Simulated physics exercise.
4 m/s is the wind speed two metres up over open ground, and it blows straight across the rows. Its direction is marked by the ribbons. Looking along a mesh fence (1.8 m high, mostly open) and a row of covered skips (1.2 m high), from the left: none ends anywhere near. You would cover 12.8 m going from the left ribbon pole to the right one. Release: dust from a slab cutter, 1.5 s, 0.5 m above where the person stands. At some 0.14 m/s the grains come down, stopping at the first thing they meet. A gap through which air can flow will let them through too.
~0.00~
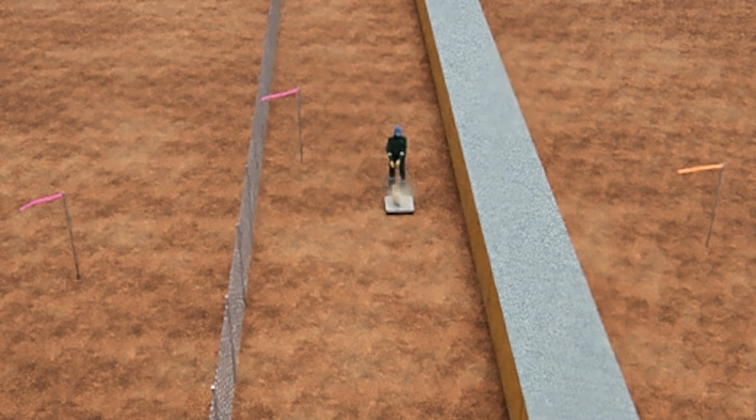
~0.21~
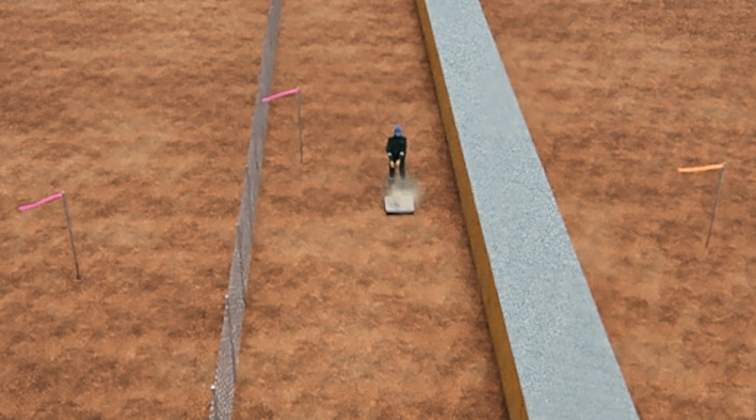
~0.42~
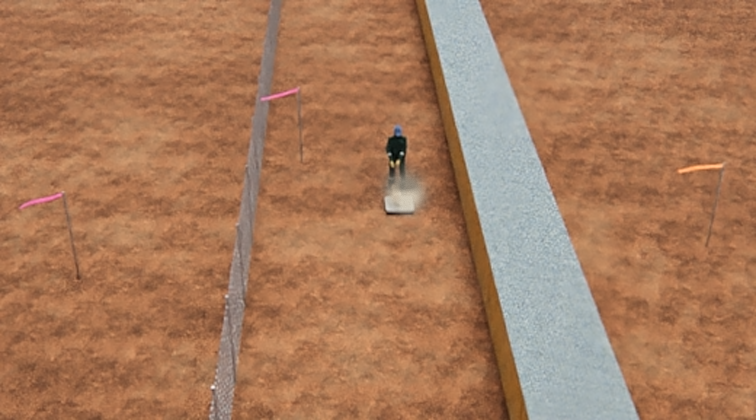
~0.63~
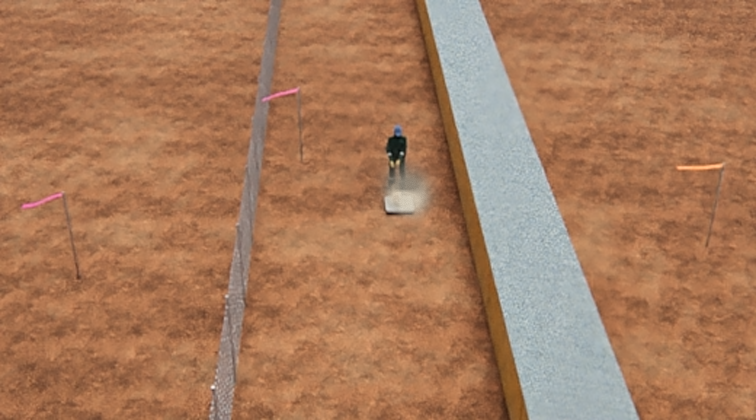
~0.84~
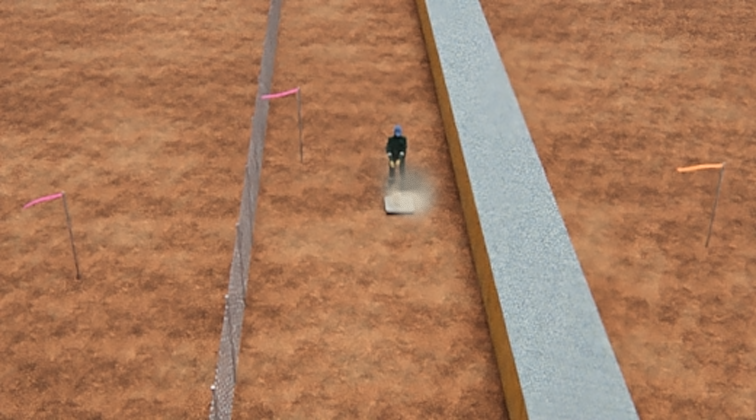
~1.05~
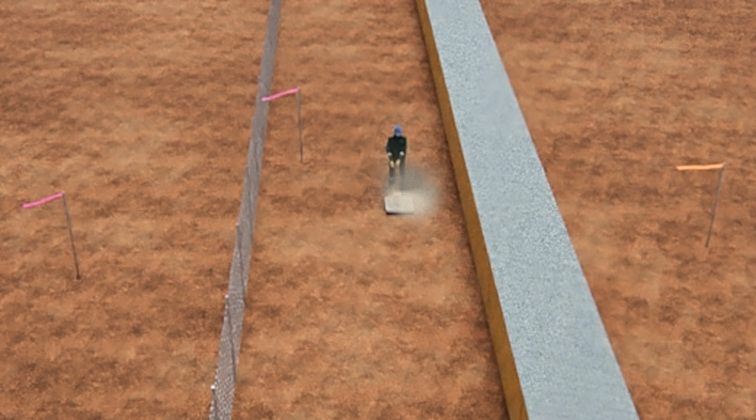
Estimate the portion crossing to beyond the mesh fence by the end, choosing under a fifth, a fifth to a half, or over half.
My estimate is a fifth to a half.
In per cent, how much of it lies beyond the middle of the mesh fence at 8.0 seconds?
Share past the middle - close to 25 in a hundred.
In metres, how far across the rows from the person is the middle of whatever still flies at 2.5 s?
Reading: Near 0.5 m.
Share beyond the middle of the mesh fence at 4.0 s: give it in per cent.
I'd put it close to 5 per cent.
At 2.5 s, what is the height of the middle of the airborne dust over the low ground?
The middle sits roughly 0.6 m above the low ground.
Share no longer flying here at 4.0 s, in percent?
Something like 20 per cent, roughly.
After 2.5 s, 8 % is no longer flying here, and 1 % is beyond the mesh fence; the middle of what still flies is 0.6 m above the low ground, near (420, 188).
After 4.0 s, 20 % is no longer flying here, and 6 % is beyond the mesh fence; the middle of what still flies is 0.8 m above the low ground, near (423, 181).
After 8.0 s, 48 % is no longer flying here, and 23 % is beyond the mesh fence; the middle of what still flies is 1.0 m above the low ground, near (341, 175).
After 20.0 s, 91 % is no longer flying here, and 34 % is beyond the mesh fence.
After 45.0 s, 100 % is no longer flying here, and 35 % is beyond the mesh fence.
